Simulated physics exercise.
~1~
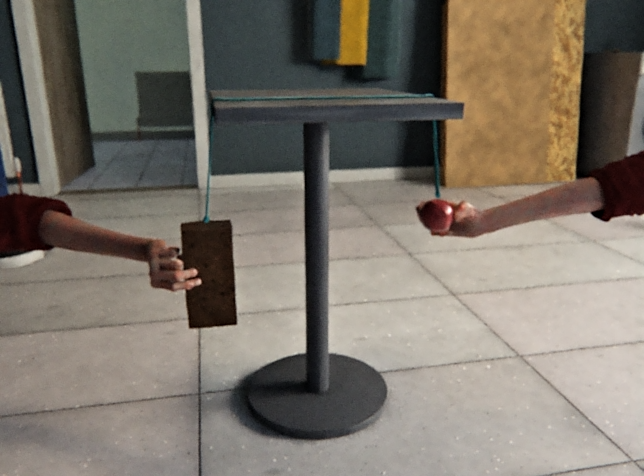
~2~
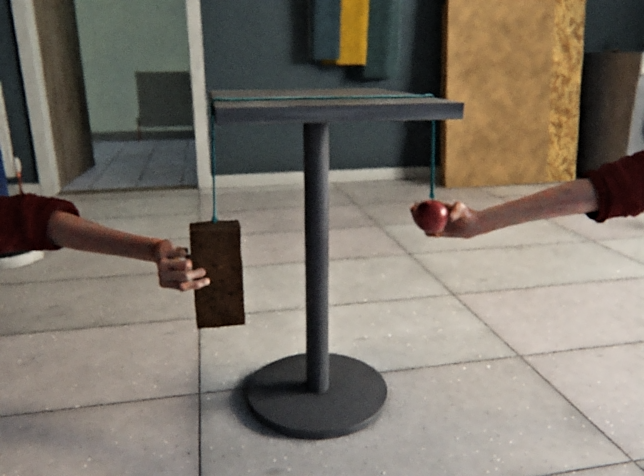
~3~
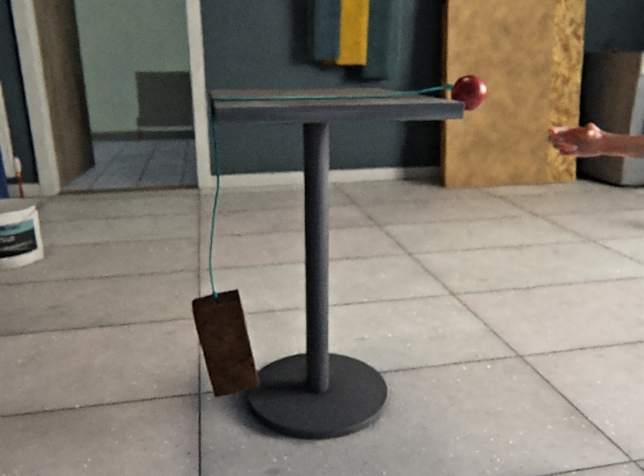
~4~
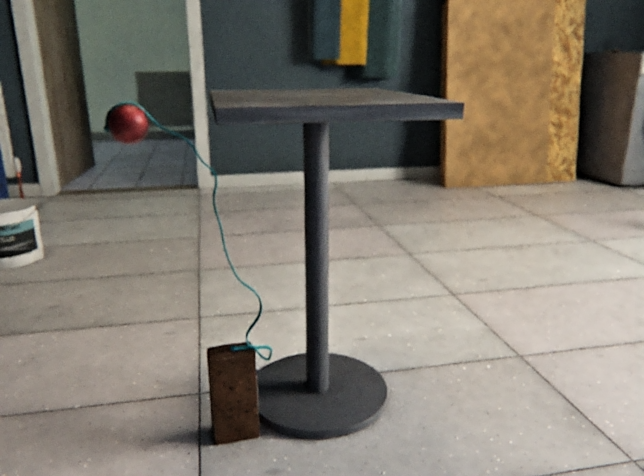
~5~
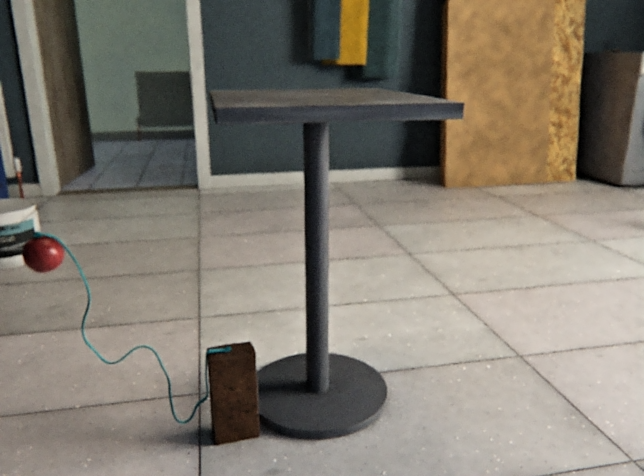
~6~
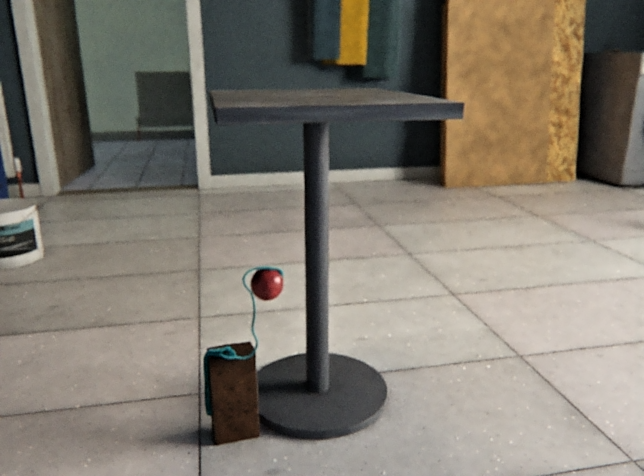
A brick drops to the floor once released, yanking a red apple over the table.
